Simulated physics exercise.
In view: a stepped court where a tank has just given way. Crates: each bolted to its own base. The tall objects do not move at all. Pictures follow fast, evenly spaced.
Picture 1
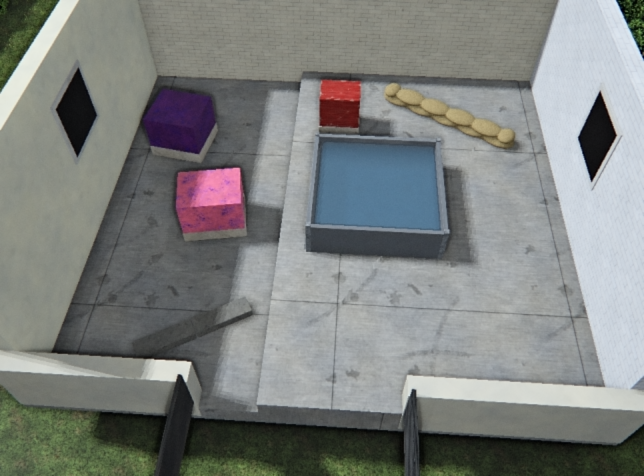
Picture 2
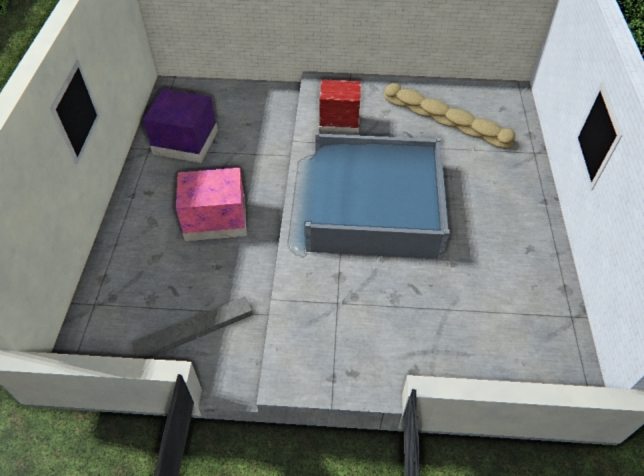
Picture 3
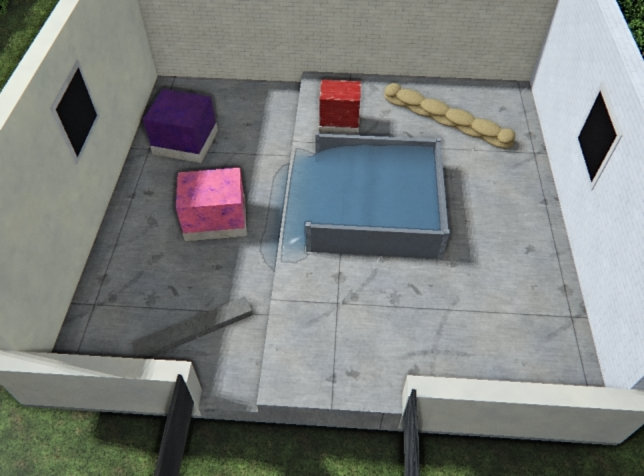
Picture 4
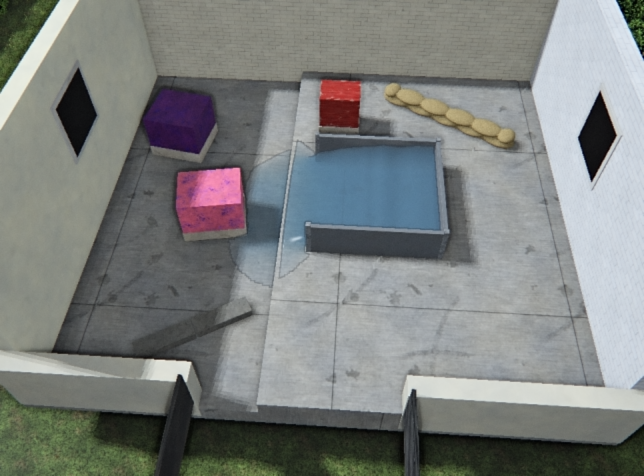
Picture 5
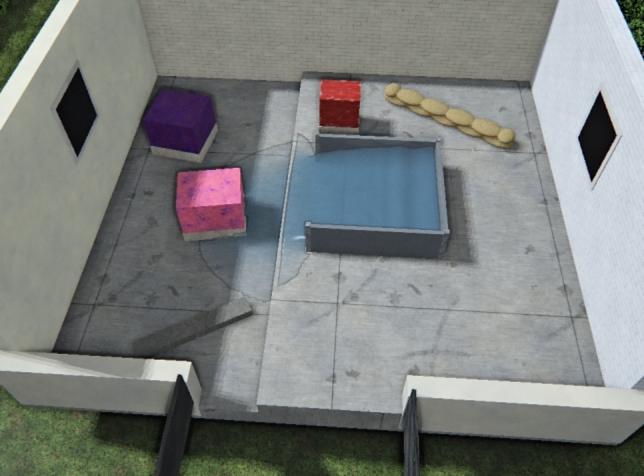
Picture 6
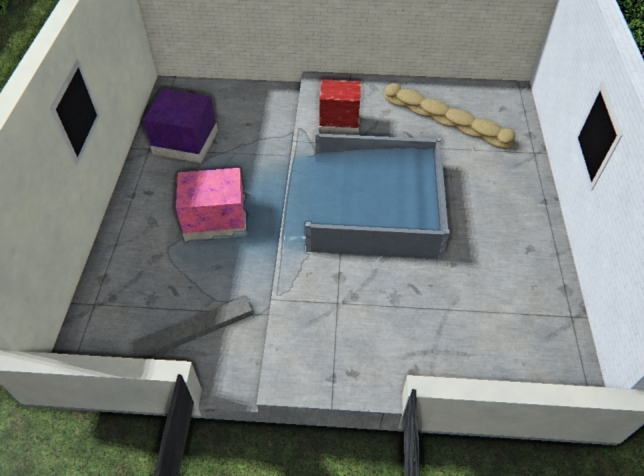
A walled concrete court with a low step across its floor and grass outside is seen from high above, looking down through the open front. A blue water tank stands right of centre, with a red block and a tan braided shape behind it, purple and pink blocks to the left, and a grey beam at front left. Water pours from the tank's left side and spreads leftward over the step, around the pink block, while everything else stays still.
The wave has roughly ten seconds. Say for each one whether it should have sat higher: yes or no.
Purple crate - yes; pink crate - yes; red crate - no.
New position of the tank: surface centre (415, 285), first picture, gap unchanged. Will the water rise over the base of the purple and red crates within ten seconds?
Result - purple crate stays clear, red crate stays clear.
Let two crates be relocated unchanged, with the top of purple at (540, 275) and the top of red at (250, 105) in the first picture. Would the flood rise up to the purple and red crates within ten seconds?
First purple: It keeps clear; then red: It is dampened.
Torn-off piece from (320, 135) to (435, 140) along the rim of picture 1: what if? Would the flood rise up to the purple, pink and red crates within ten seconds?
Result: Purple crate is left untouched, pink crate is left untouched, red crate gets overtopped.
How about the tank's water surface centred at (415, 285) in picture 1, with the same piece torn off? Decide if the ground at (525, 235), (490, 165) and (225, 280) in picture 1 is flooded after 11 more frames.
Results in order - left untouched, left untouched, swamped.
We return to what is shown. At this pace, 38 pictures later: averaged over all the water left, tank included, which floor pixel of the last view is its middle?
I'd say around (214, 207).
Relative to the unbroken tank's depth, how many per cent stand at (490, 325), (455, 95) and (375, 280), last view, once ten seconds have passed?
Depths of roughly 0, 0 and 0 per cent.
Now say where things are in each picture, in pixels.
In the first frame, still water in the water tank at (377, 184).
In the second frame, water pours out at (315, 195) and has run to (299, 251).
In the third frame, the front is at (281, 257), out from the gap at (315, 197).
In the fourth frame, water pours out at (315, 197) and has run to (244, 265).
In the fifth frame, the front is at (208, 253), out from the gap at (315, 197).
In the sixth frame, water pours out at (315, 197) and has run to (179, 254).
A moment on, water covers 20 % of the floor; the purple crate water round its plinth, the pink crate water round its plinth, the red crate not reached.
Next, water covers 35 % of the floor; the purple crate water round its plinth, the pink crate water round its plinth, the red crate not reached.
Then, water covers 45 % of the floor; the purple crate water round its plinth, the pink crate water round its plinth, the red crate not reached.
Later, water covers 45 % of the floor; the purple crate water round its plinth, the pink crate water round its plinth, the red crate not reached.
In the end, water covers 45 % of the floor; the purple crate was topped, the pink crate was topped, the red crate stayed above the water.
